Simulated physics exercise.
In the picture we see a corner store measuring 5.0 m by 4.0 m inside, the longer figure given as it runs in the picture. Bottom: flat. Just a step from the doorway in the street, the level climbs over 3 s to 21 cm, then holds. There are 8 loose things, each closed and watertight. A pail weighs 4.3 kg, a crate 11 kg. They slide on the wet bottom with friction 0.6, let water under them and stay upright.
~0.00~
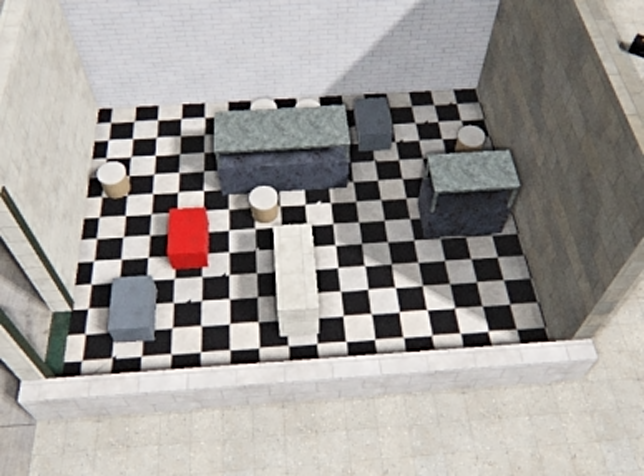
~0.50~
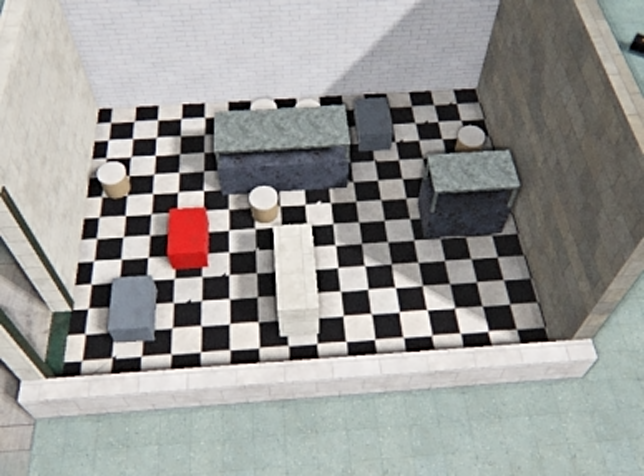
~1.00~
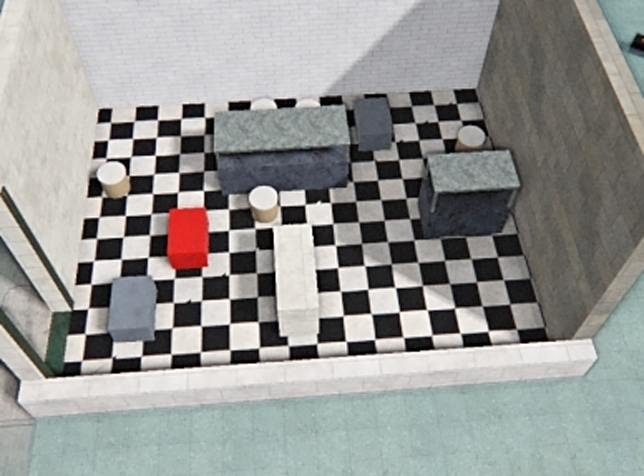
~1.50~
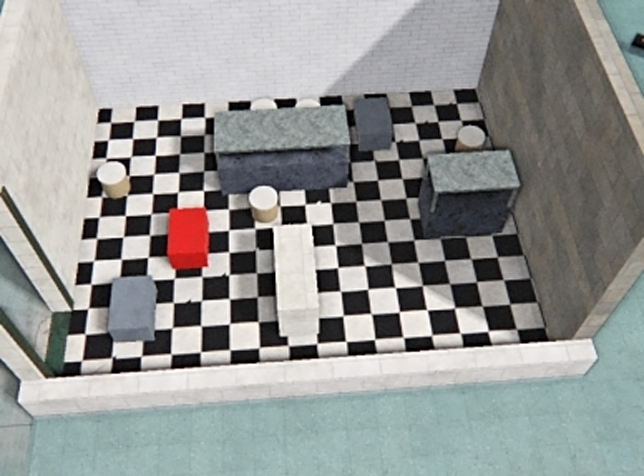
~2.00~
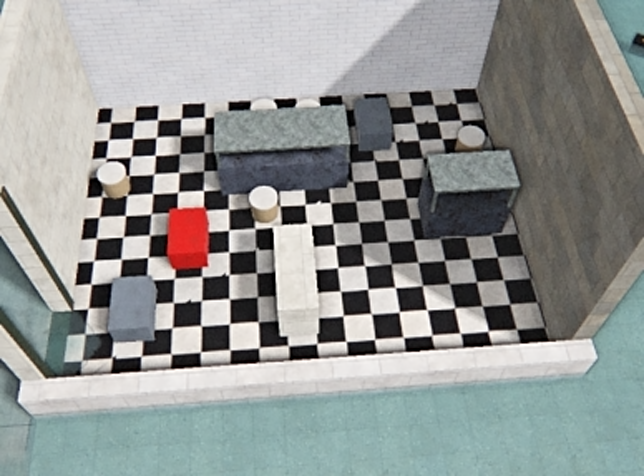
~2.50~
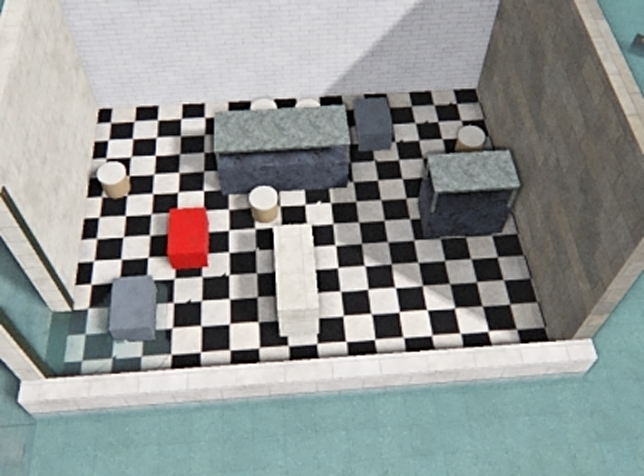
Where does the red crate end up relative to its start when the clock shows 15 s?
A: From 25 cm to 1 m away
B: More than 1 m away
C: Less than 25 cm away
More than 1 m away (B).
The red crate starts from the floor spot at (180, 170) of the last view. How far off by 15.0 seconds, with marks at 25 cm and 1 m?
What happens is it creeps a short distance.
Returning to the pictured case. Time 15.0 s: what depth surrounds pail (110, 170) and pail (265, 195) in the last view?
Around 8 cm and 10 cm.
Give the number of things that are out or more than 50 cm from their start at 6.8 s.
At that time I count 2.
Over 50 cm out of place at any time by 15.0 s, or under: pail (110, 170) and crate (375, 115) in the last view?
In that order: Within and within.
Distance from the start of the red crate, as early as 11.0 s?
Shift by then: About 140 cm.
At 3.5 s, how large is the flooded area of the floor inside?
About 3.0 m2.
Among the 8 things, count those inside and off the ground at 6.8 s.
At that moment 2.
After 3.5 s the red crate is near (187, 230), 0.0 m from its start, aground; 0 afloat.
After 6.8 s the red crate is near (202, 185), 0.6 m from its start, aground; 2 afloat.
After 11.0 s the red crate is near (142, 145), 1.4 m from its start, afloat; 3 afloat.
After 15.0 s the red crate is near (164, 99), 2.0 m from its start, afloat; 8 afloat.
